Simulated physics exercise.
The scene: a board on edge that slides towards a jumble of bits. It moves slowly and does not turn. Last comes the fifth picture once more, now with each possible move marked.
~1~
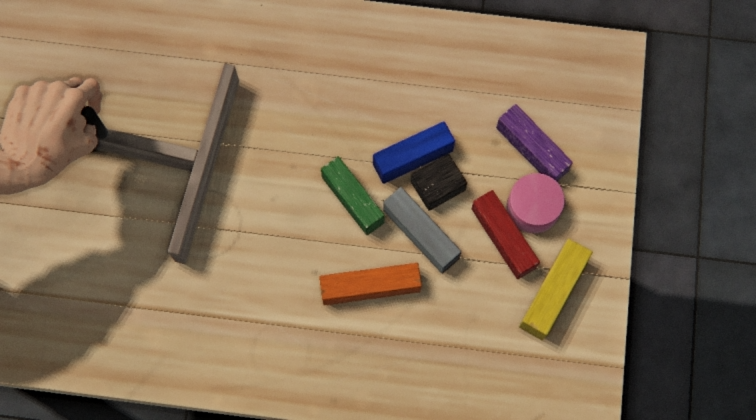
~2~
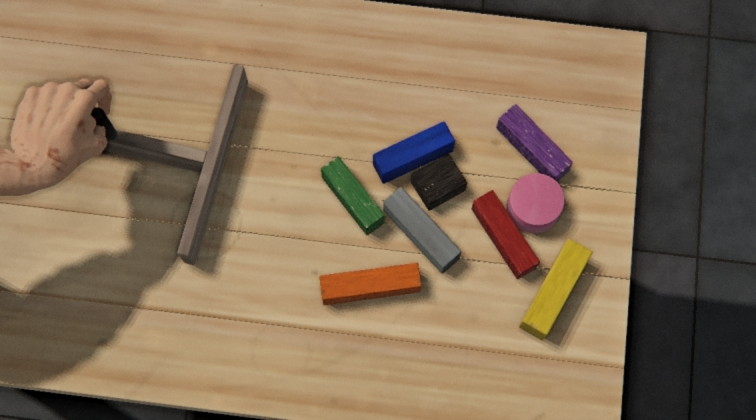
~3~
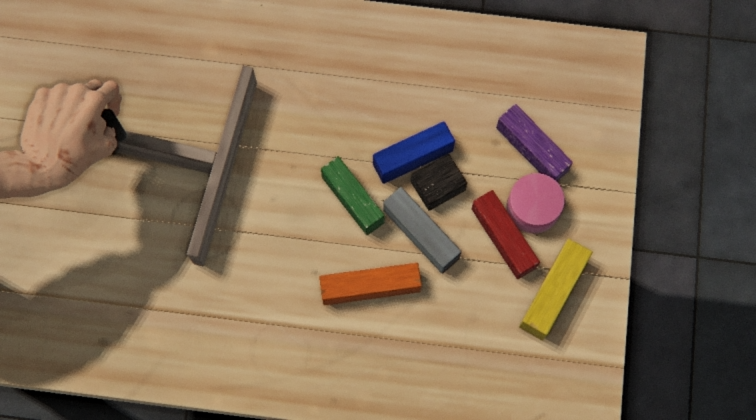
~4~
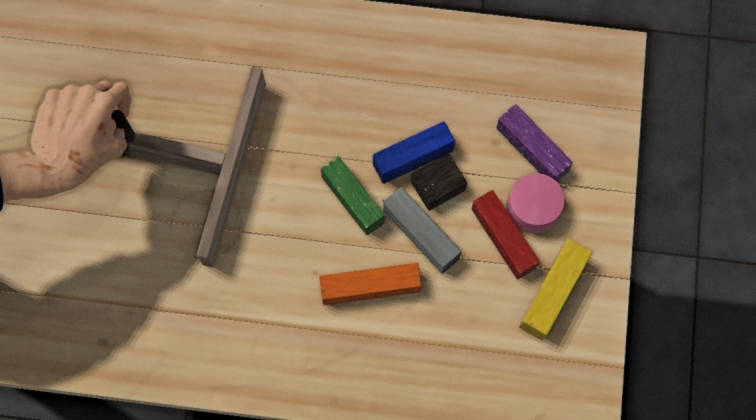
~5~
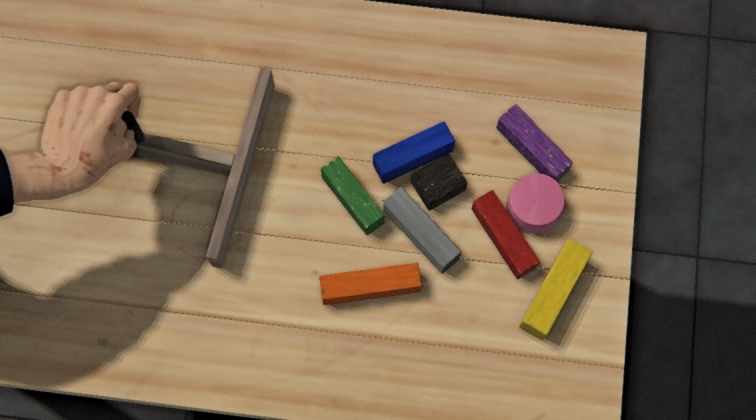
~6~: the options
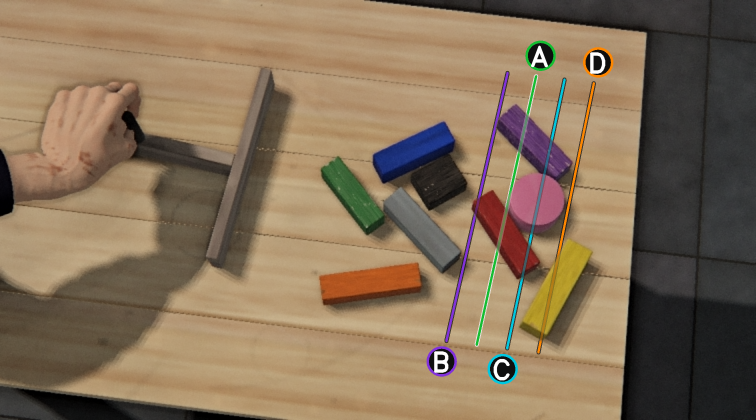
At the start, a hand at the left grips a T-shaped tool with a long upright board, while colourful blocks and a pink disc lie scattered to the right on a wooden table. The hand then slides the board slowly rightward a short way without turning it, and the pieces stay still, untouched.
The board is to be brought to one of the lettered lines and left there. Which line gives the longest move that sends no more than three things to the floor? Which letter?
At D, and not beyond.
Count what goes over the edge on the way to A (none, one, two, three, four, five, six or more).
In all, none.
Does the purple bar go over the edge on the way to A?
By then, no.
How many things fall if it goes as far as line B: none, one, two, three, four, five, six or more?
In all, none.
On the marked copy, A at (507, 206); B at (478, 203); C at (537, 210); D at (567, 213).
Taking D. A third of the way, board (357, 175); blue stick (418, 152); green bar (376, 215).
Two thirds of the way, board (474, 189); pink tin (577, 203); purple bar (559, 145).
When it is over, board (568, 200); yellow bar over the edge; pink tin over the edge; three fallen.
As for the rest, A is within the limit but short; B is within the limit but short; C is within the limit but short.
